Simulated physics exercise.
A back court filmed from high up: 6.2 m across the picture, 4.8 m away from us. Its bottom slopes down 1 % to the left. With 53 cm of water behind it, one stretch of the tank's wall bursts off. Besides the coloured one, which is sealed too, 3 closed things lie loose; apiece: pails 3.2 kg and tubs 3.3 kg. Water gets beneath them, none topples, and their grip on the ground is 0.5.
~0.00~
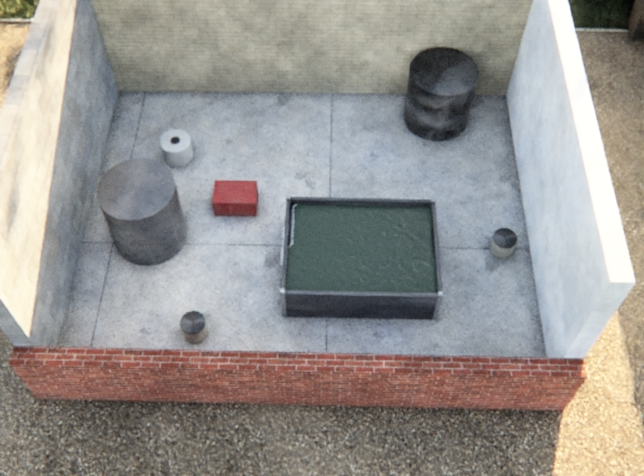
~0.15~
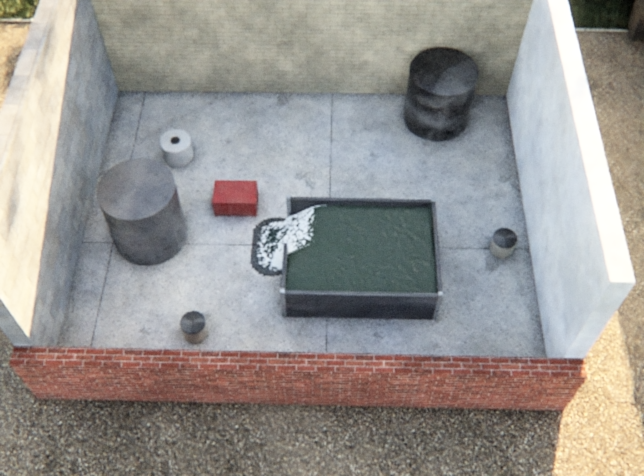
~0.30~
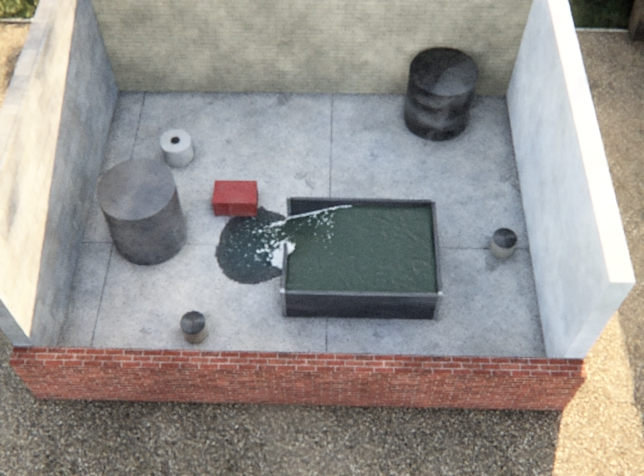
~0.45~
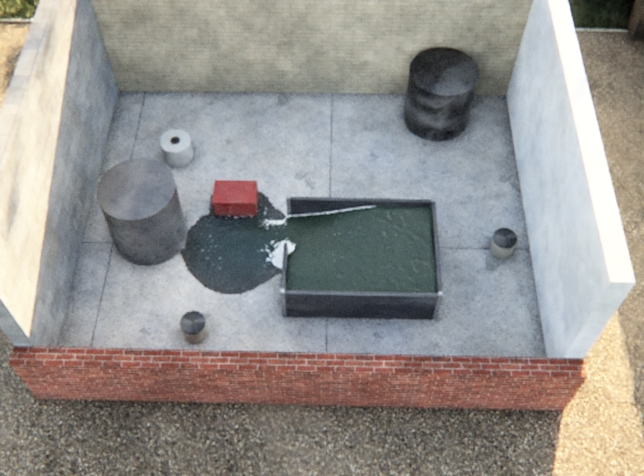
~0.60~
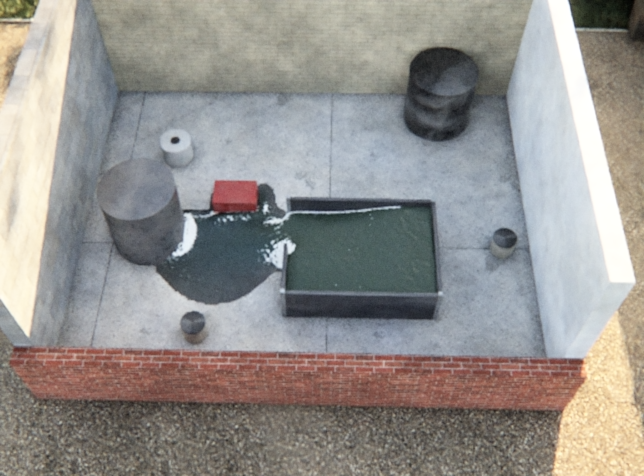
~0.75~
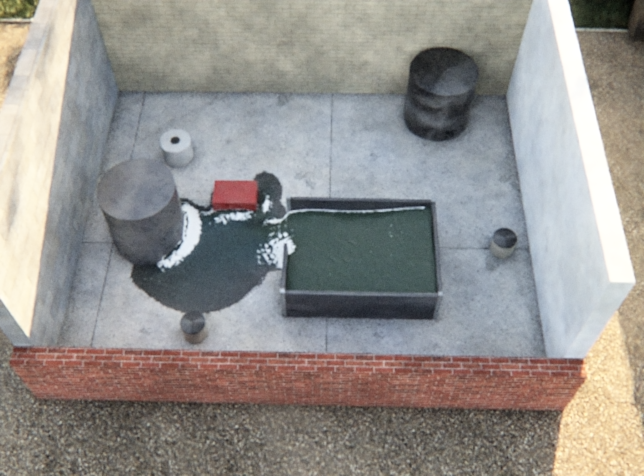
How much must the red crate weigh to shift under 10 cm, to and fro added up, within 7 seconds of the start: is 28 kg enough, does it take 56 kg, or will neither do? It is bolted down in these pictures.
I expect that only the larger load is enough.
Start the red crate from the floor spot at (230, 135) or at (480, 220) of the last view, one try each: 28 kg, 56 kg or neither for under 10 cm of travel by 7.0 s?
In that order: Either load holds; either load holds.
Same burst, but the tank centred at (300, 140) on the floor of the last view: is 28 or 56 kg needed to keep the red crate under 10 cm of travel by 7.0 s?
Then the smaller load will do.
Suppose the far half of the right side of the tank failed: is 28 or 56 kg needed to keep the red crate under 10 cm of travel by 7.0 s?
In that case the lower weight is enough.
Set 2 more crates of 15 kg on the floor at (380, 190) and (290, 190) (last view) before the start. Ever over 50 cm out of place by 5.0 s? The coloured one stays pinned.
In that order: Short of it, short of it.
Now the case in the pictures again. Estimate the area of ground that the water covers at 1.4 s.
About 9.5 m2.
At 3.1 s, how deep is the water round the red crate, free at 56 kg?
About 6 cm.
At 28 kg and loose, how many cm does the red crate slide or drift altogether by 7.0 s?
About 80 cm.
After 1.4 s the red crate would be 51 cm from its start with 28 kg and 1 cm from its start with 56 kg; 8 cm of water round it then.
After 3.1 s the red crate would be 86 cm from its start with 28 kg and 1 cm from its start with 56 kg; 6 cm of water round it then.
After 4.9 s the red crate would be 86 cm from its start with 28 kg and 1 cm from its start with 56 kg; 5 cm of water round it then.
After 7.0 s the red crate would be 86 cm from its start with 28 kg and 1 cm from its start with 56 kg; 5 cm of water round it then.
